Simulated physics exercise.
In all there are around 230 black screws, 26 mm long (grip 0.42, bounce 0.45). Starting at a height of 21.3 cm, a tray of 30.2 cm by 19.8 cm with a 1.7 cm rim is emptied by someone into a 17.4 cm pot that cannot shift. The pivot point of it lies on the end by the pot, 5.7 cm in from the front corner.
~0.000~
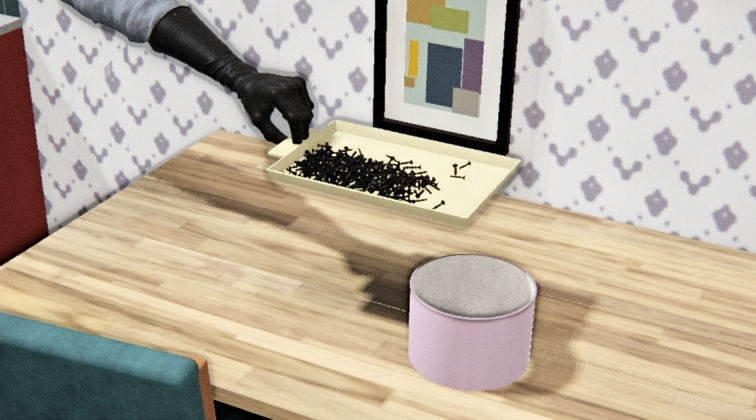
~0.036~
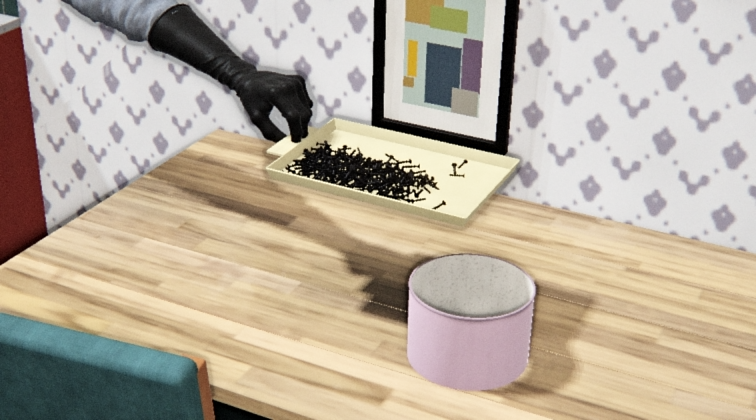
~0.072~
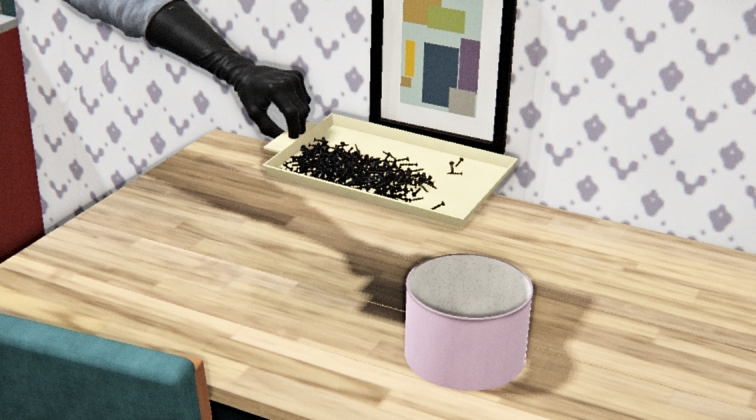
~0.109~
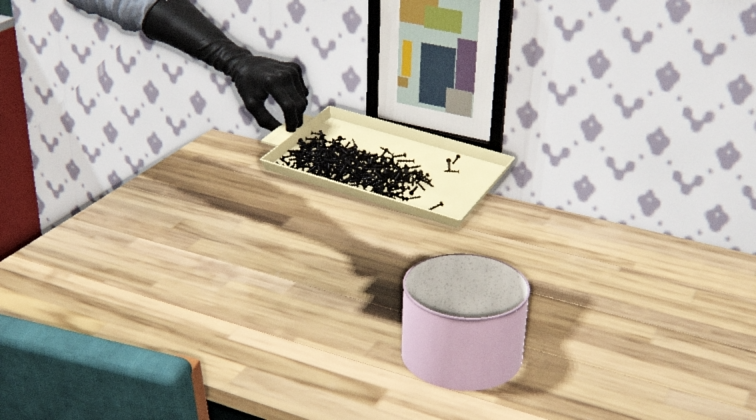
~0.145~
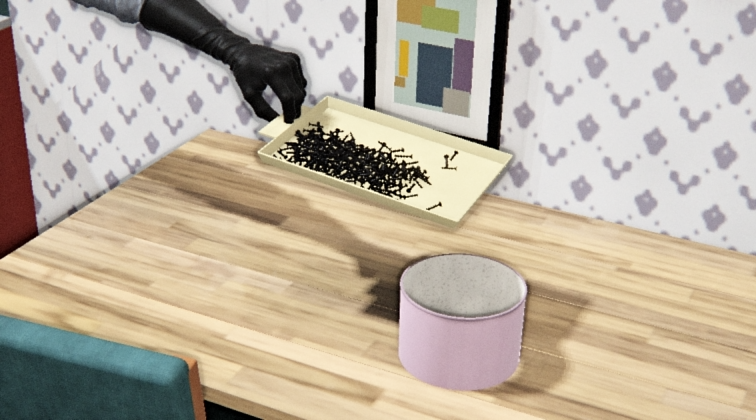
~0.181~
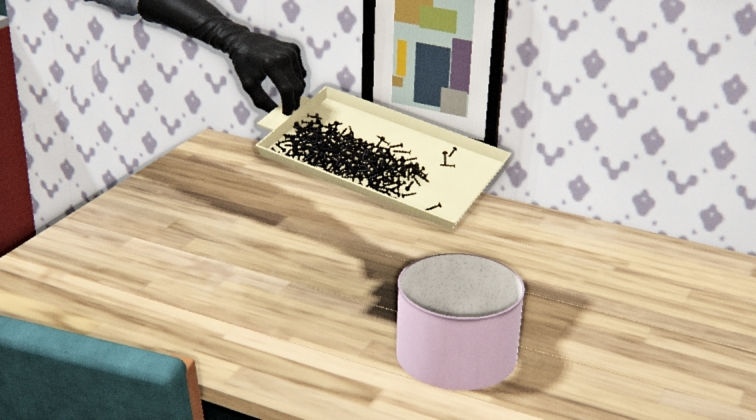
A shallow cream tray of small black screws, held by a black-gloved hand above a wooden table, stayed nearly level at first, then tilted slightly toward the pink pot on the right.
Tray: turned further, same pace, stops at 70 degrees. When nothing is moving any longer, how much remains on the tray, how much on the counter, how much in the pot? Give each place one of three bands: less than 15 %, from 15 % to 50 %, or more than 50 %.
Tray - less than 15 %; counter - less than 15 %; pot - more than 50 %.
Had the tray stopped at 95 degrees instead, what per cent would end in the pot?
Share in the pot: Around 100 %.
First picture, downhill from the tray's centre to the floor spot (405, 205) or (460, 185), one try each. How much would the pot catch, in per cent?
Near 75 and 25 percent, in that order.
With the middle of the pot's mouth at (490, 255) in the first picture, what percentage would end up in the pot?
Something like 10 per cent would settle in it.
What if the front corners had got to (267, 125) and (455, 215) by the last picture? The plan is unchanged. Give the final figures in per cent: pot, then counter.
Pot 25, counter 70.
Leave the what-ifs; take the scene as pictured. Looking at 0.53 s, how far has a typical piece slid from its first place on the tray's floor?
I'd say close to 4 centimetres.
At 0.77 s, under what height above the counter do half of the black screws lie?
About 24 cm.
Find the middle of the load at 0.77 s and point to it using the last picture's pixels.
The load's centre is near (439, 204) at that time.
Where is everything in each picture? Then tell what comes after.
Tray tilt 0 degrees, front corners at (272, 169) and (464, 215); middle of the pieces at (359, 173); pot at (473, 285), in the first frame.
Tray tilt 0 degrees, front corners at (271, 167) and (463, 215); middle of the pieces at (358, 172), in the second frame.
Tray tilt 2 degrees, front corners at (269, 164) and (461, 216); middle of the pieces at (356, 169), in the third frame.
Tray tilt 4 degrees, front corners at (266, 159) and (458, 217), lowest corner right front; middle of the pieces at (353, 165), in the fourth frame.
Tray tilt 7 degrees, front corners at (264, 152) and (455, 218), lowest corner right front; middle of the pieces at (350, 160), in the fifth frame.
Tray tilt 10 degrees, front corners at (262, 145) and (453, 219), lowest corner right front; middle of the pieces at (349, 155); pot at (461, 284). Its pace works out near 85 degrees a second, in the sixth frame.
After 0.53 s, tilt 39 degrees; the tray holds 100 %, the pot 0 %.
Then, at 0.77 s, tilt 59 degrees; the tray holds 90 %, the pot 0 %.
After 1.11 s, tilt 70 degrees; the tray holds 5 %, the pot 90 %.
At rest (2.0 s), tray 5 %, counter 0 %, pot 95 %.
